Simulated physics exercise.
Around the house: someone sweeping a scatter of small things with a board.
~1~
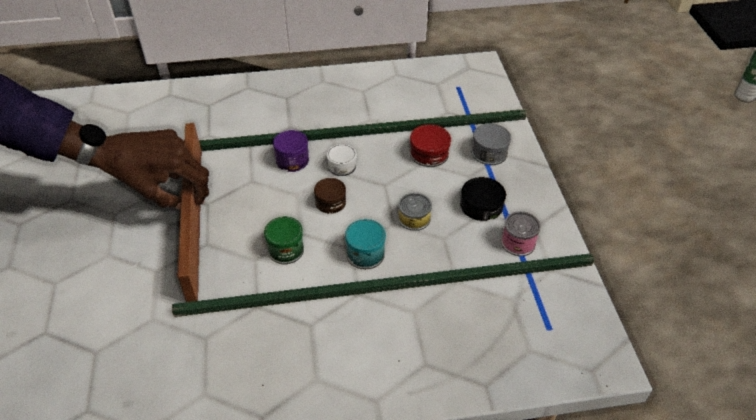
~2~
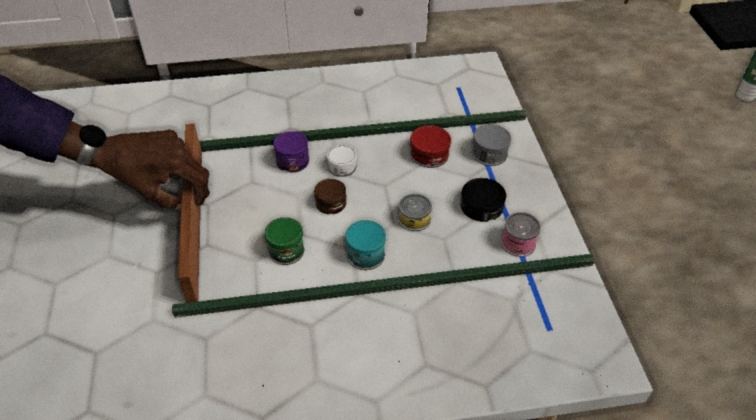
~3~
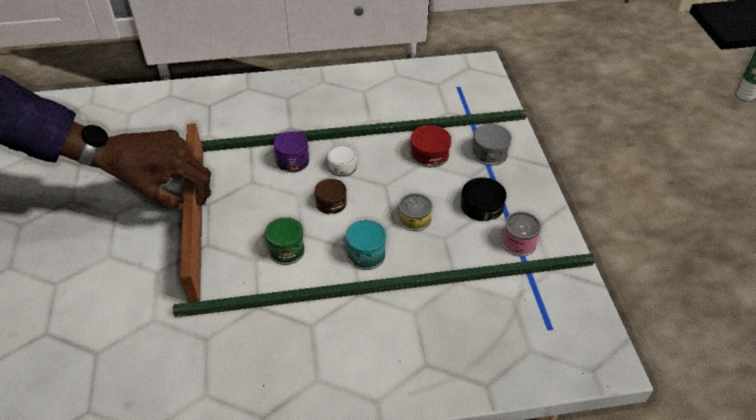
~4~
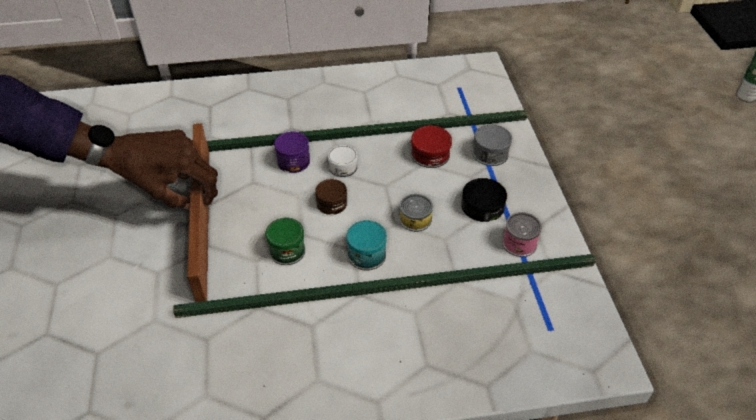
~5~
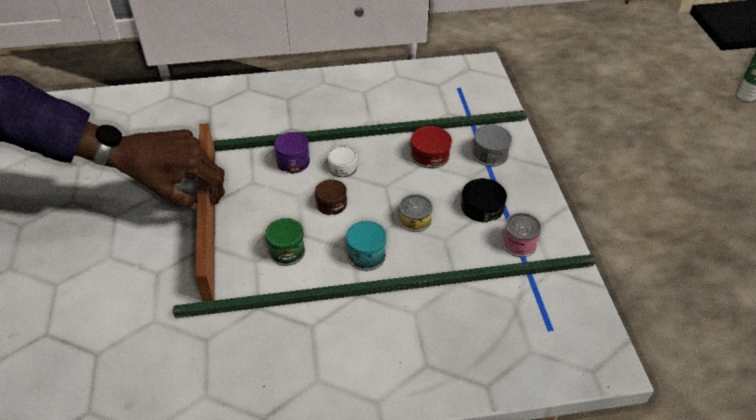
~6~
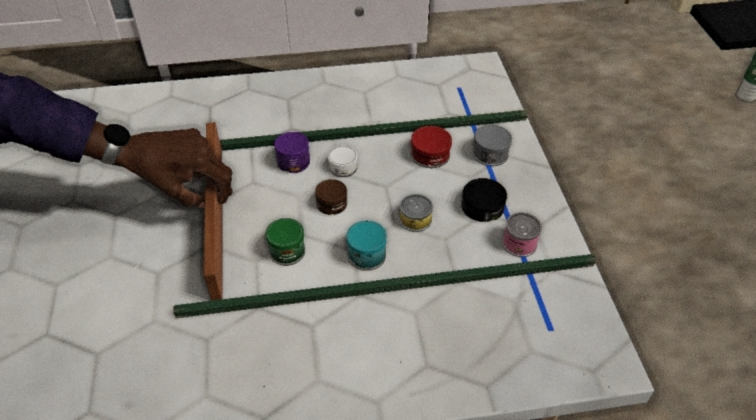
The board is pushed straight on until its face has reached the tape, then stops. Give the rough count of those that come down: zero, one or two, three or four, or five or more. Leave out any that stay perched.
Outcome: The number that fall off is one or two.
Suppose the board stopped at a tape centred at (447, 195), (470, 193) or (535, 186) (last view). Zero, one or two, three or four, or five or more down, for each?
Taking them in turn, zero; not one; either three or four.
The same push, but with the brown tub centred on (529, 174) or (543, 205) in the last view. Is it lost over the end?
The brown tub remains up; is lost.
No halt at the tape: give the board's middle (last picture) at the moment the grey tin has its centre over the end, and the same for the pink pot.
At (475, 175) for the grey tin; at (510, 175) for the pink pot.
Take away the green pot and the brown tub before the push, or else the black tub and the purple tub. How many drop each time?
The counts: 1 and 0.
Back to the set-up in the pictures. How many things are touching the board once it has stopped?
That makes 6.
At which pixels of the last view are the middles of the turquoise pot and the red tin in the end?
Near (542, 240) and (528, 137).
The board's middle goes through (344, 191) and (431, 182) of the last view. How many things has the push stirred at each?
By then 5, and 9.
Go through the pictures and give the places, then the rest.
In the first frame, grey tin (491, 145); pink pot (521, 234); black tub (483, 199); board (191, 207); tape (497, 189).
In the second frame, pink pot (521, 235); purple tub (292, 152).
In the third frame, black tub (483, 199); white pot (342, 161).
In the fourth frame, grey tin (492, 145); brown tub (332, 197).
In the fifth frame, pink pot (521, 235); turquoise pot (366, 246).
In the sixth frame, grey tin (492, 145); pink pot (522, 235); black tub (484, 200); board (214, 206); tape (498, 190).
Soon after, none off yet; grey tin at rest near (492, 145); pink pot at rest near (522, 235); black tub at rest near (484, 200).
By the end, the number that fall off is one or two; fallen, grey tin.
